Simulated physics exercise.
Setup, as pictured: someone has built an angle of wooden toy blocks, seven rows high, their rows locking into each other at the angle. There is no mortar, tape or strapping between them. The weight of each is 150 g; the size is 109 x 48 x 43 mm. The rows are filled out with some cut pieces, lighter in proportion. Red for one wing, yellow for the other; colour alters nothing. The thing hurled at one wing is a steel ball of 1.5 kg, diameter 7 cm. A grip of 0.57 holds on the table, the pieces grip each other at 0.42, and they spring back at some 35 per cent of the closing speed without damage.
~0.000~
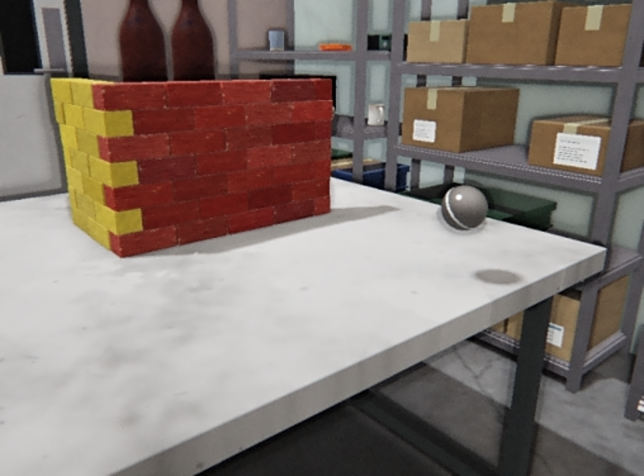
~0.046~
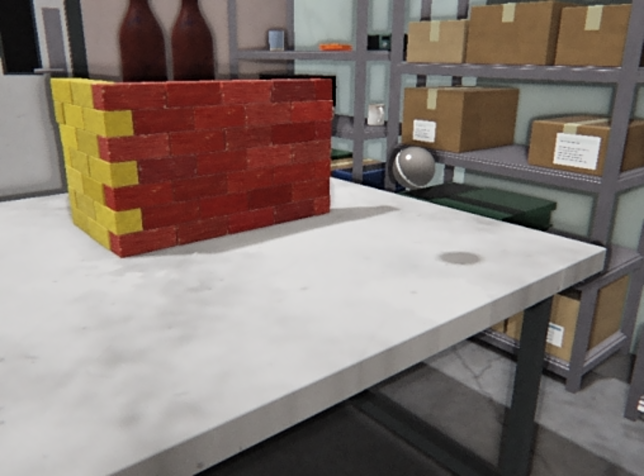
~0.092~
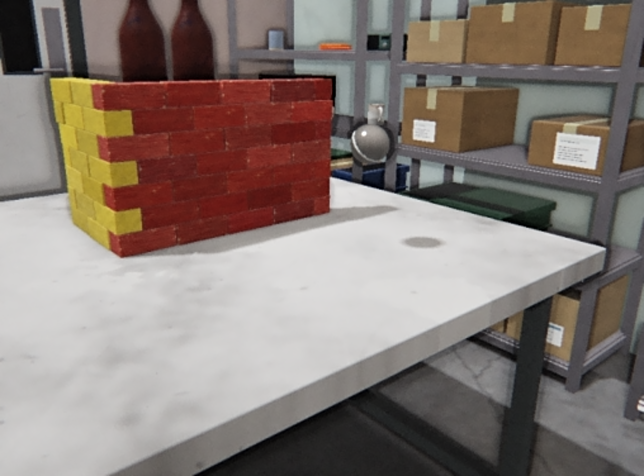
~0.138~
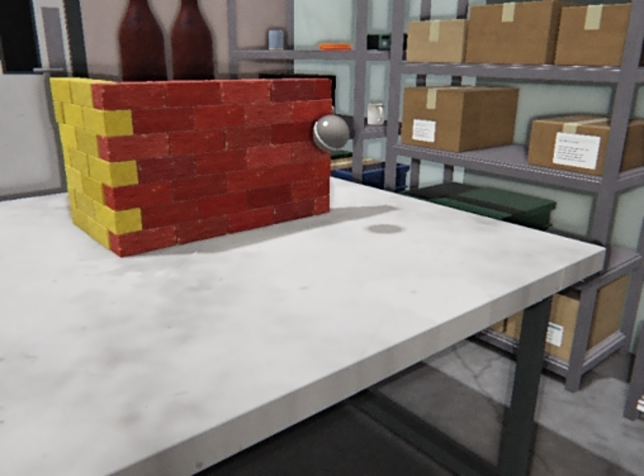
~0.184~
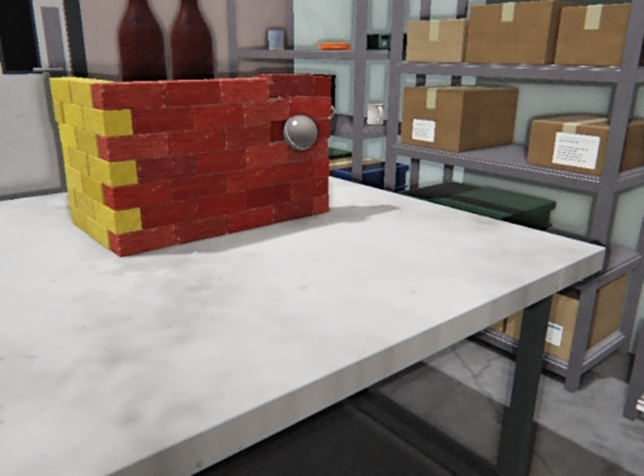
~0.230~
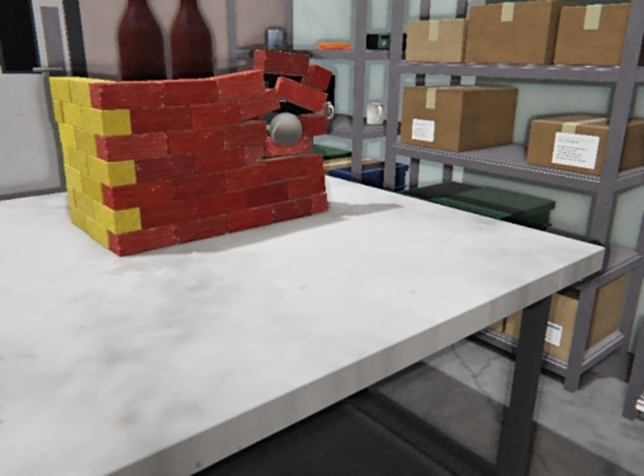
On a pale tabletop in a storeroom, a grey ball flies leftward over the surface toward the red side of a red and yellow block wall, two dark bottles behind it. It strikes near the right end, and the upper blocks there break apart and tilt, while the yellow side stays still.
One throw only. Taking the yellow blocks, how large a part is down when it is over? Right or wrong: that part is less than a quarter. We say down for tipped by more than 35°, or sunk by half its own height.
Right.
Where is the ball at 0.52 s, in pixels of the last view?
I'd put it somewhere around (229, 175).
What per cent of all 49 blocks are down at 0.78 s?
30 per cent.
After 0.32 s, ball still moving; none of the 17 yellow blocks down (6 of 49 in all colours); top yellow block unmoved; top red block shifted 9 mm.
After 0.52 s, ball still moving; none of the 17 yellow blocks down (11 of 49 in all colours); top yellow block unmoved; top red block leaning 29°.
After 0.78 s, ball still moving; none of the 17 yellow blocks down (15 of 49 in all colours); top yellow block unmoved; top red block on its side.
By the end (1.7 s), ball rolling away; none of the 17 yellow blocks down (15 of 49 in all colours); top yellow block unmoved; top red block on its side. That is 0 per cent. As the last picture would show them, middles, top yellow block near (93, 93), top red block near (127, 219).
